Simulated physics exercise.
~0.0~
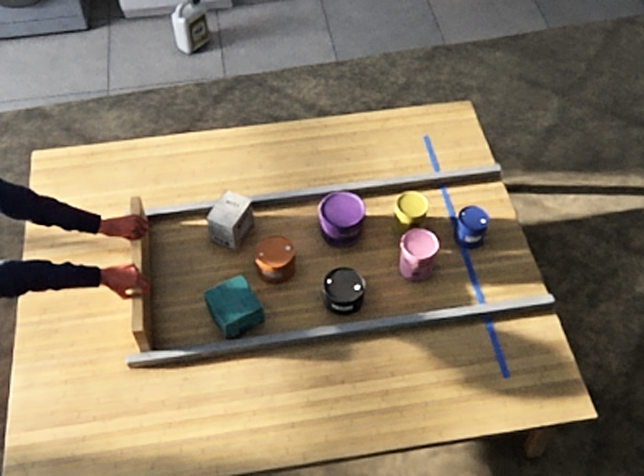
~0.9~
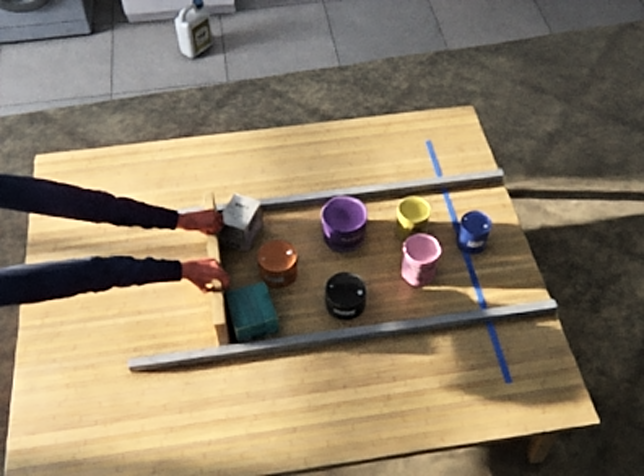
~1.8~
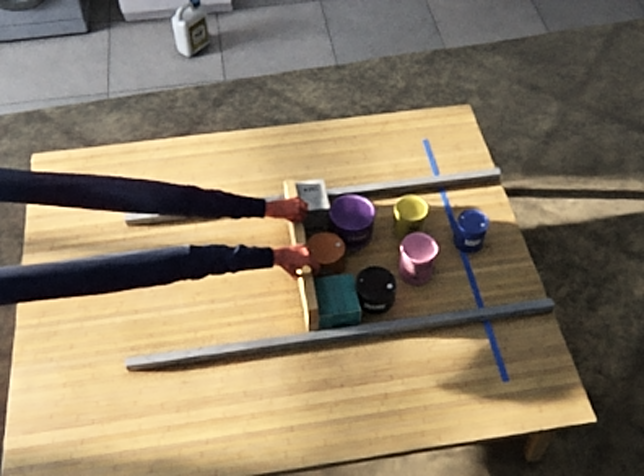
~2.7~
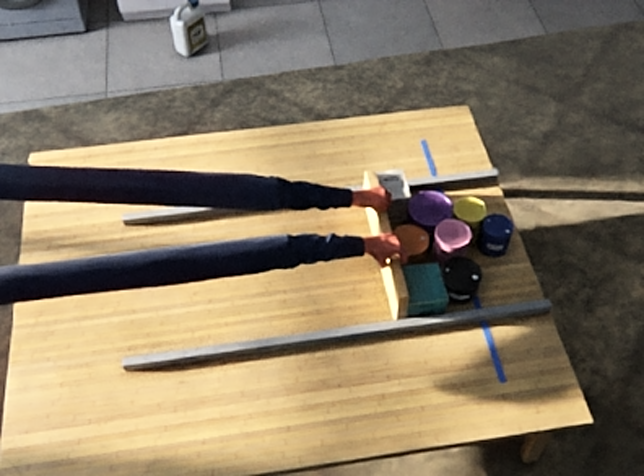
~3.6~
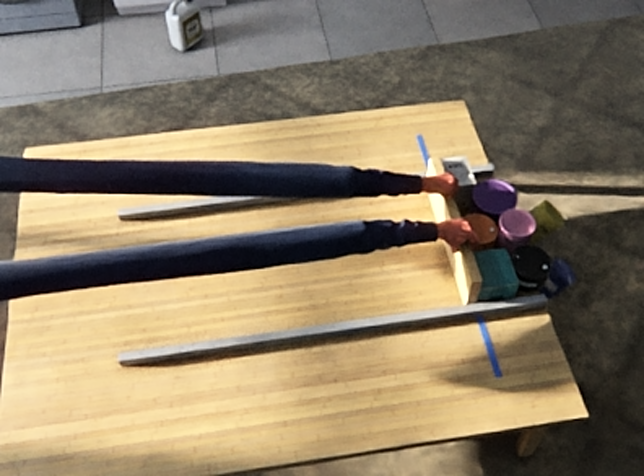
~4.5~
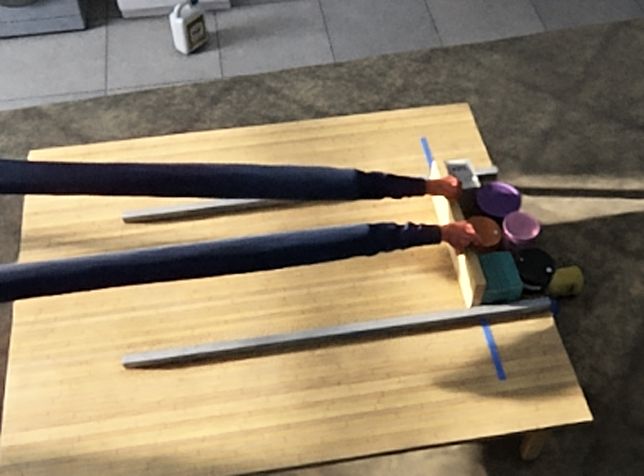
Two hands push a plank right, sweeping loads along until two fall off the end.
